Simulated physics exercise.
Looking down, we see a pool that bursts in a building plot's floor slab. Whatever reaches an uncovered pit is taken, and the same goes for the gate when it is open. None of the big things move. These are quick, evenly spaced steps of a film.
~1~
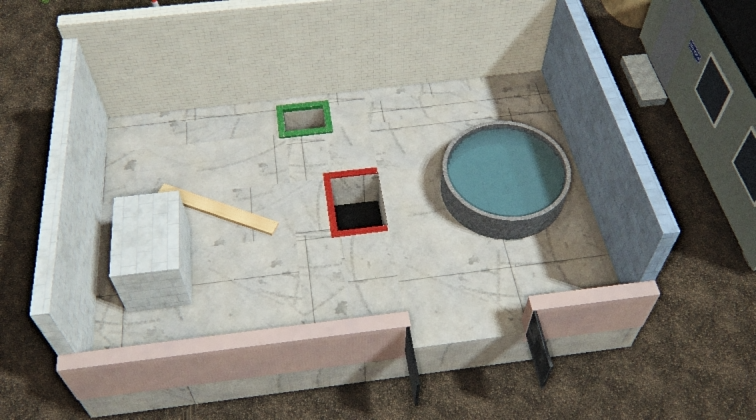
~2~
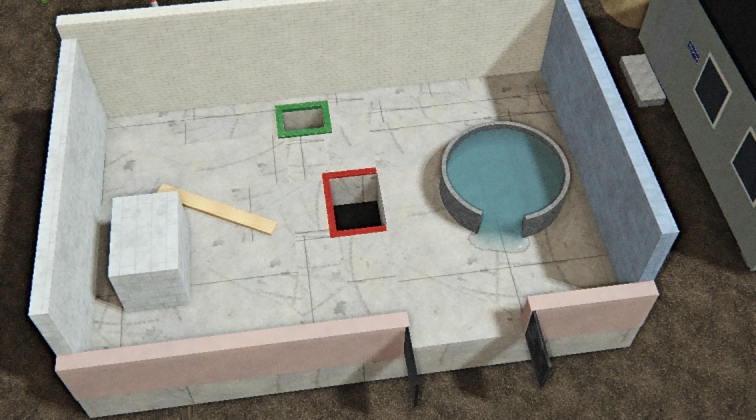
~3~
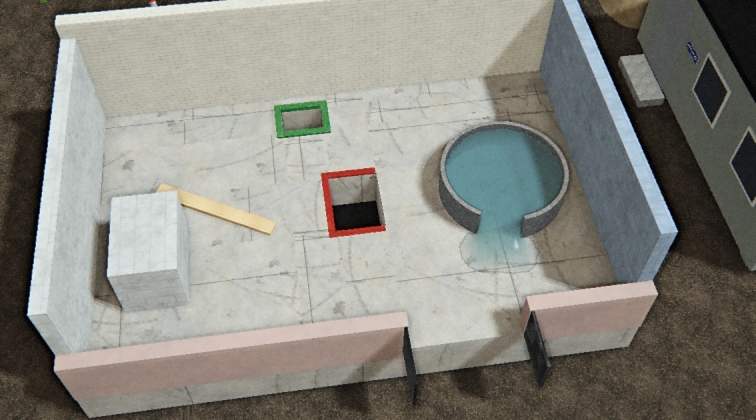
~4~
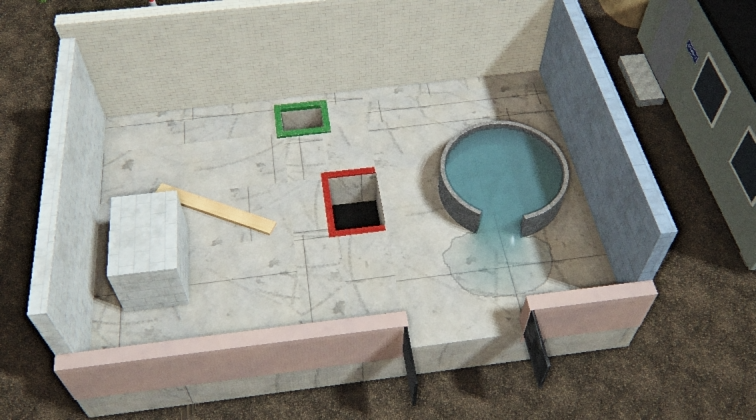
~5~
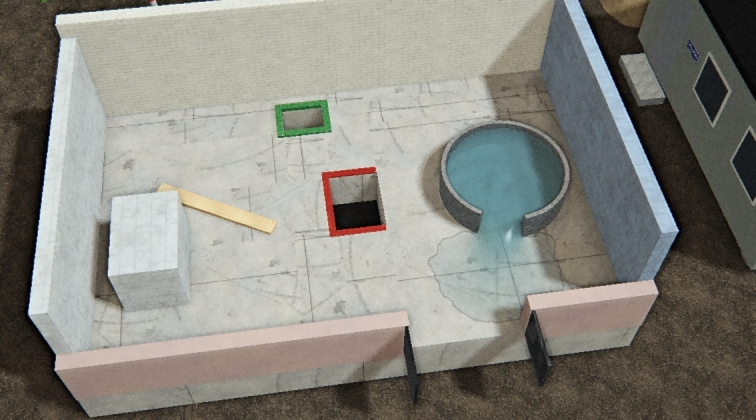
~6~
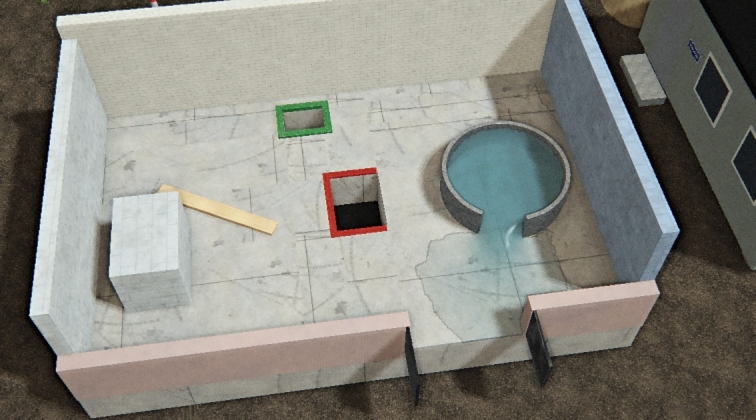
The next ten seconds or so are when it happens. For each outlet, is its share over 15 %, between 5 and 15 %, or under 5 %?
At the end, the gate will be a major outlet past fifteen per cent. The red pit will be a minor outlet short of five per cent. The green pit will be a minor outlet short of five per cent.
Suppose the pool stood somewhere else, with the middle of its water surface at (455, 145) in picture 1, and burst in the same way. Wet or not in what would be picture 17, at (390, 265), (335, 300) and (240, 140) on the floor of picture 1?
Okay, first one got wet, second one got wet, last one high and dry.
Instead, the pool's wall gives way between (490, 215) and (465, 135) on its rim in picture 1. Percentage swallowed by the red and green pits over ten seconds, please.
The red pit takes 40 per cent and the green pit 6 per cent.
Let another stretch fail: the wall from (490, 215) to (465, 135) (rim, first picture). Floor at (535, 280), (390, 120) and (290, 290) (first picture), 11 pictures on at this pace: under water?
So the first one is left untouched, the next drenched, and the last drenched.
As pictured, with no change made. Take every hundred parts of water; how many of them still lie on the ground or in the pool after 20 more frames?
Close to 76 %.
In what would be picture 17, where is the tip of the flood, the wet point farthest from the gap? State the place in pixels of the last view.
By then the tip should be at about (297, 349).
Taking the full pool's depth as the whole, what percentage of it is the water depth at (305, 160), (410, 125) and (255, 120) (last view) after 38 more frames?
In order: About 0, 0 and 0 in a hundred.
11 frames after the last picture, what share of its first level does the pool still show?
62 percent or so.
A moment on, water covers 15 % of the floor; the gate 5 %, the red pit 0 %, the green pit 0 %.
Next, water covers 15 % of the floor; the gate 13 %, the red pit 0 %, the green pit 0 %.
Then, water covers 25 % of the floor; the gate 24 %, the red pit 0 %, the green pit 0 %.
Later, water covers 30 % of the floor; the gate 37 %, the red pit 0 %, the green pit 0 %.
In the end, water covers 35 % of the floor; the gate 50 %, the red pit 0 %, the green pit 0 %.
